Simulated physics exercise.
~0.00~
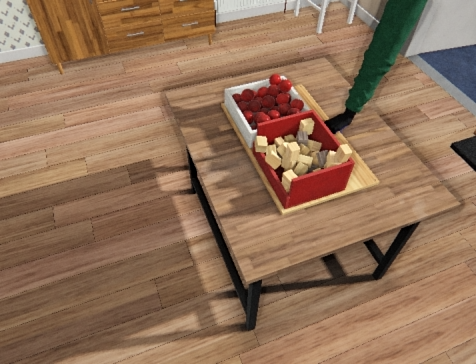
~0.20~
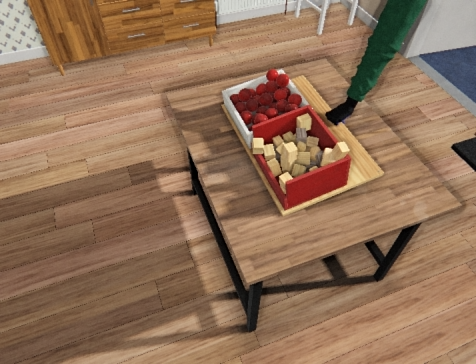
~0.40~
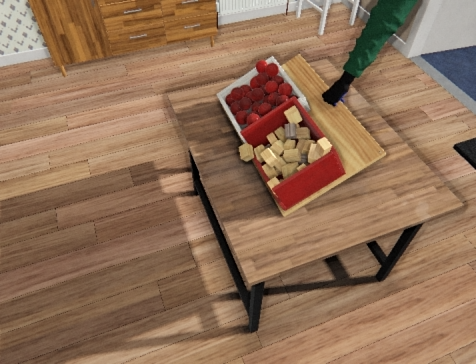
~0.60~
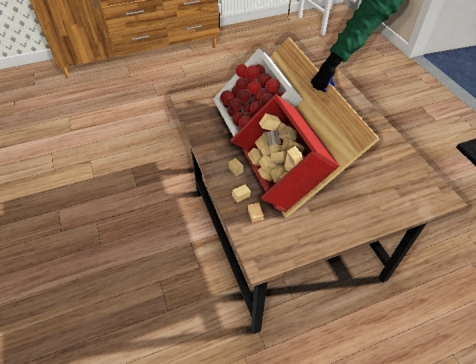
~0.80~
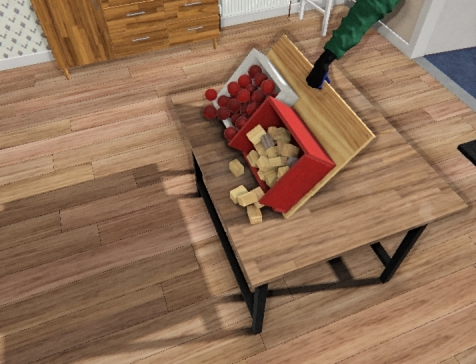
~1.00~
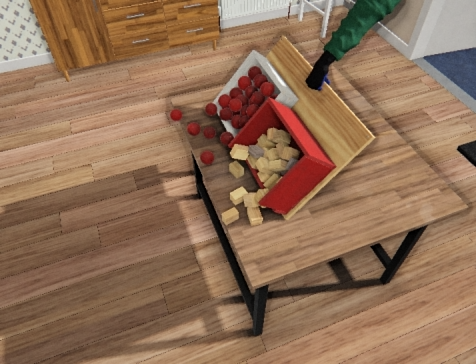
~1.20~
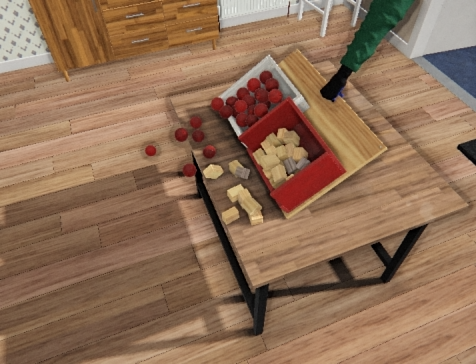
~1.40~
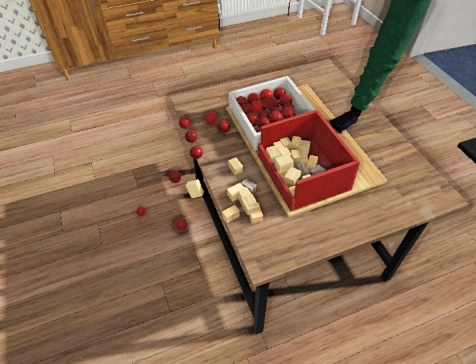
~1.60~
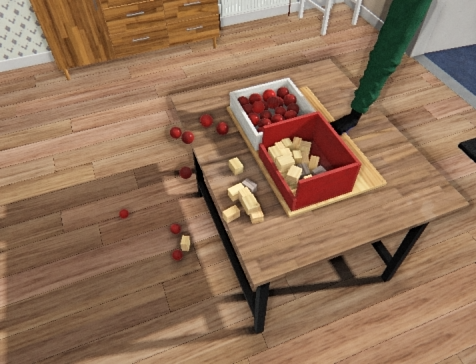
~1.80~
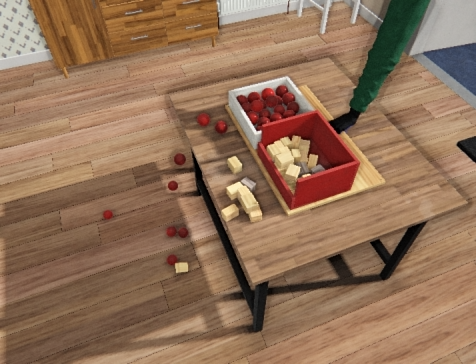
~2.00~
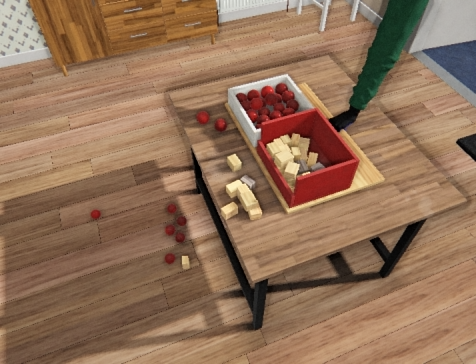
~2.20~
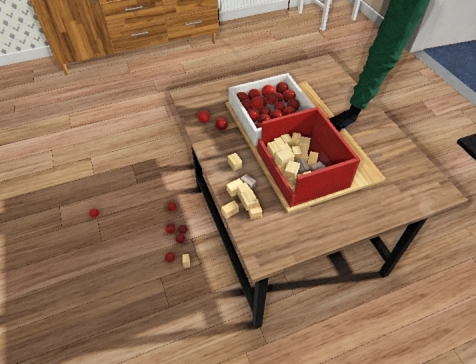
Green-sleeved arm tilting a board with two tubs on a table, spilling red apples and wooden blocks leftward, then lowering it flat.
